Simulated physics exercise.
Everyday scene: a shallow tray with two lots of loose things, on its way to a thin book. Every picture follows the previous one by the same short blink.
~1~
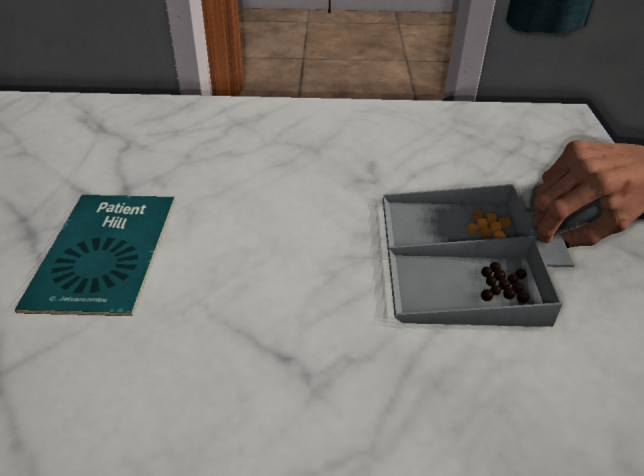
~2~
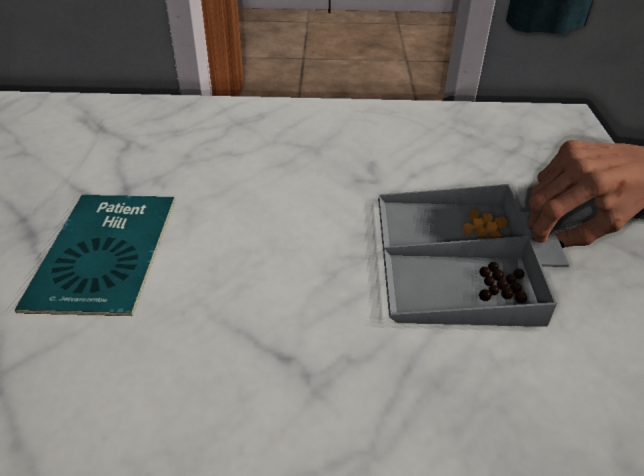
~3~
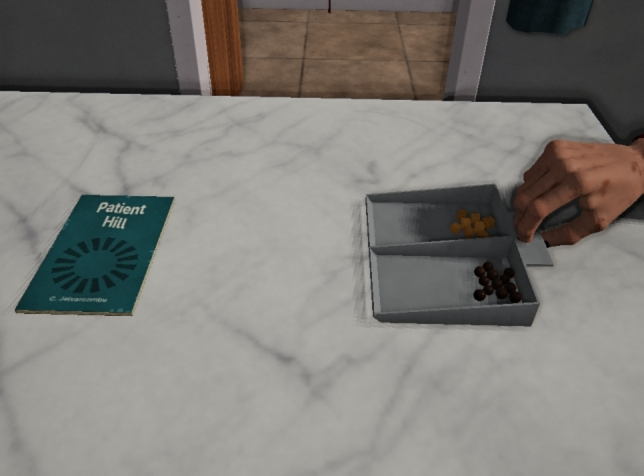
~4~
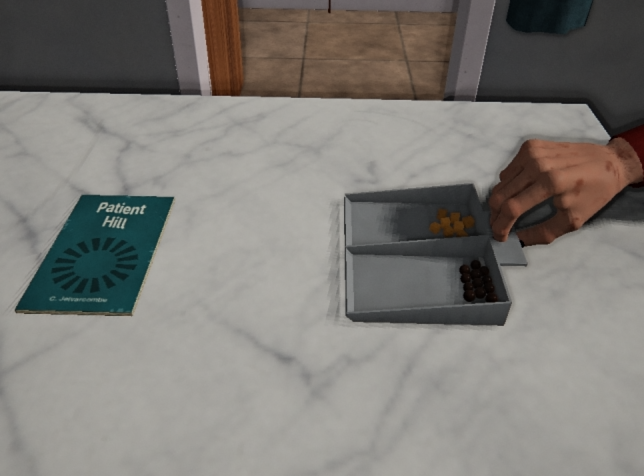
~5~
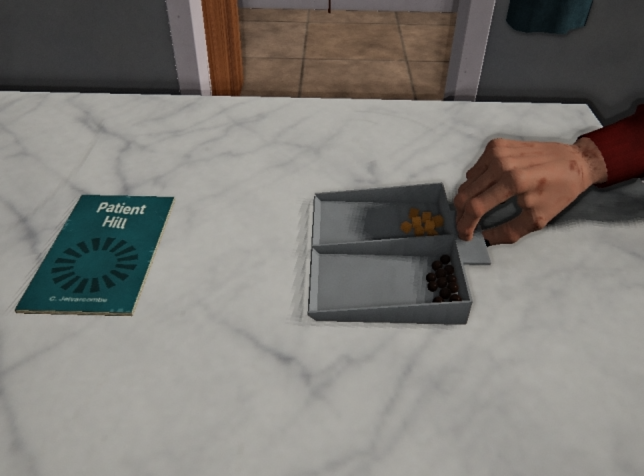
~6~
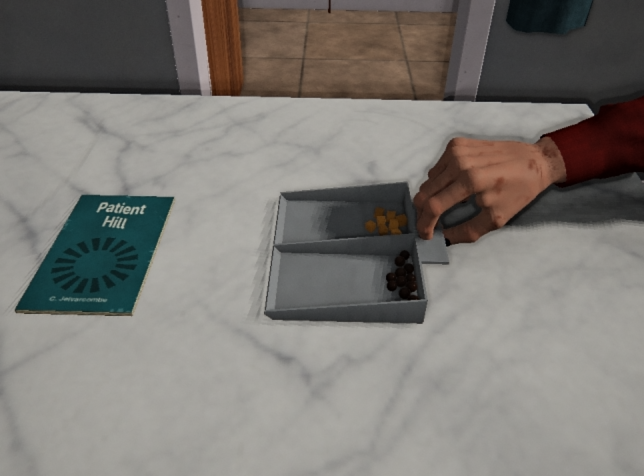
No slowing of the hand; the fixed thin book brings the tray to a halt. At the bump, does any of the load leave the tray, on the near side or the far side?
The front portion sends some out; the back portion stays in the tray.
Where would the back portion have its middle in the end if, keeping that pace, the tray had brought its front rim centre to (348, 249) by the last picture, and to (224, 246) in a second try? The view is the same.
One: (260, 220). Two: (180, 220).
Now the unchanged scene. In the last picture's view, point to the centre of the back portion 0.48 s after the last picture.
(201, 219) or so.
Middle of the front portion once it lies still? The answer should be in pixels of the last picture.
Around (107, 273).
Then, 0.09 s on from there, tray still sliding, front rim near (212, 246); front portion all inside; back portion all inside.
Then, 0.27 s on from there, tray stopped at the thin book; front portion all inside, moved towards the front rim; back portion all inside, moved towards the front rim.
Then, 0.48 s on from there, tray stopped at the thin book; front portion near half out of the tray; back portion all inside, moved towards the front rim.
In the end, tray stopped at the thin book; front portion near two thirds out of the tray; back portion all inside, moved towards the front rim.
